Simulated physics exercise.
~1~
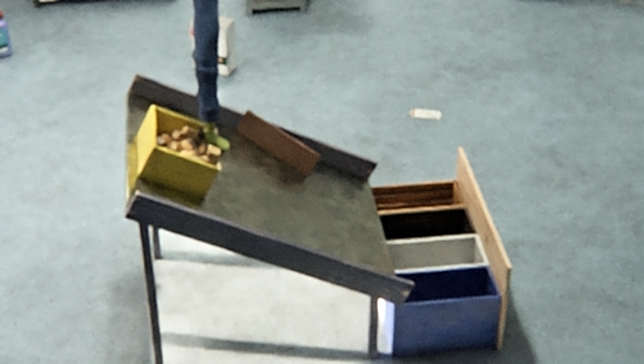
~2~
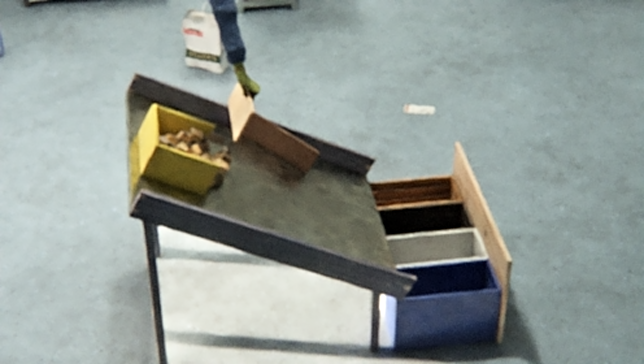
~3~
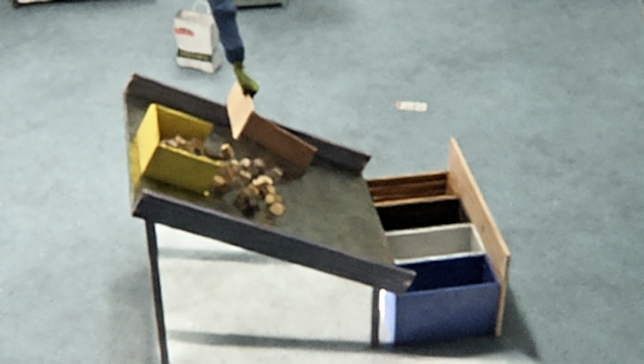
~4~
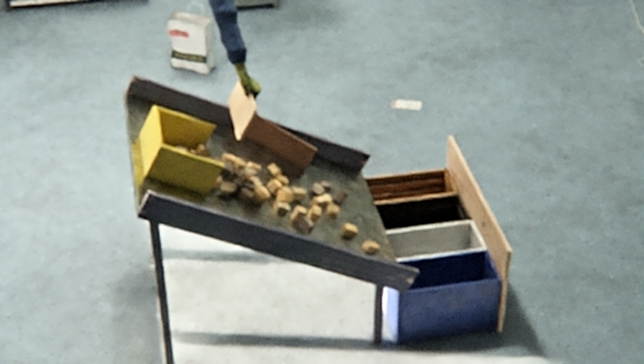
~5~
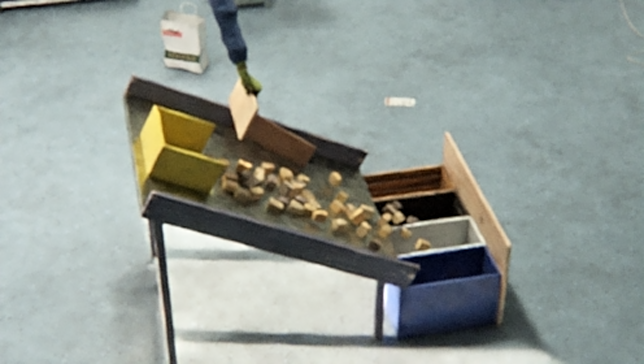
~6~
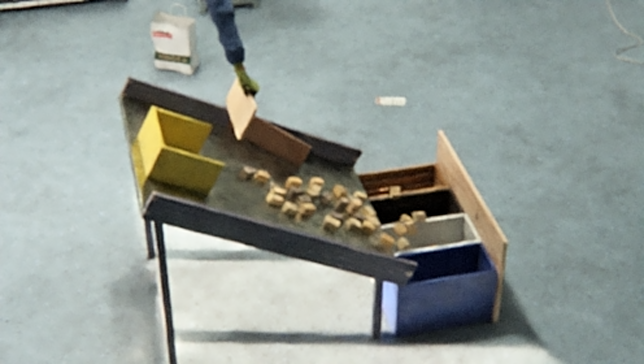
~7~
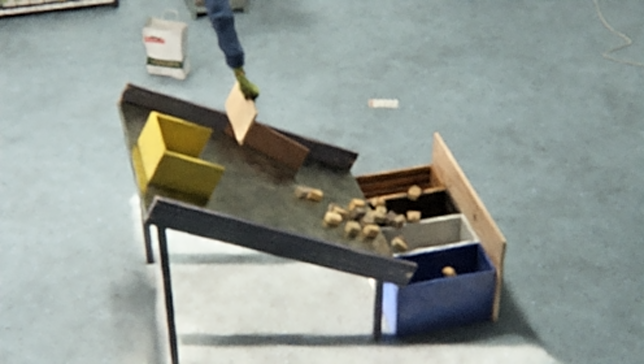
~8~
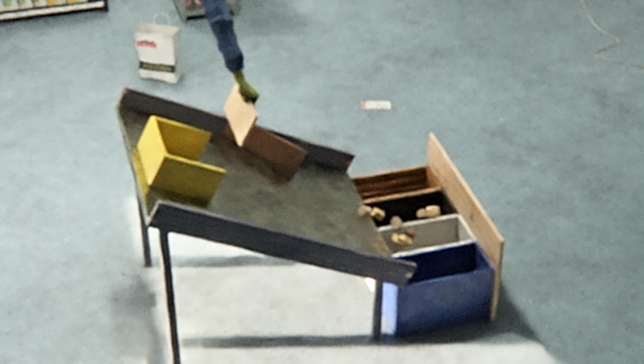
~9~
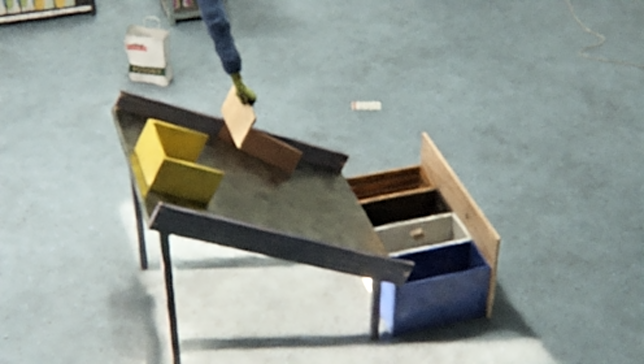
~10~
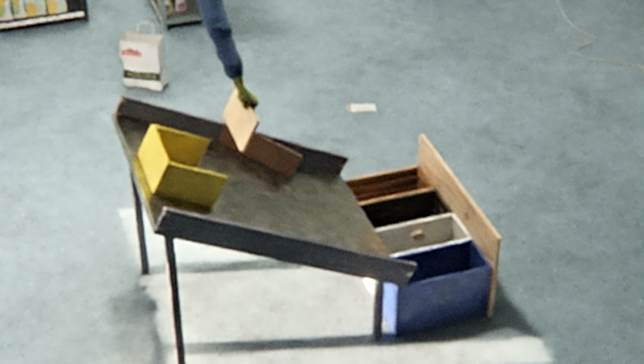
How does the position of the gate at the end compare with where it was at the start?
At the start the gate is down at the open side of the yellow pen. By the end it is higher and further right, held by the gloved hand clear of the pen, near the brown angled board.
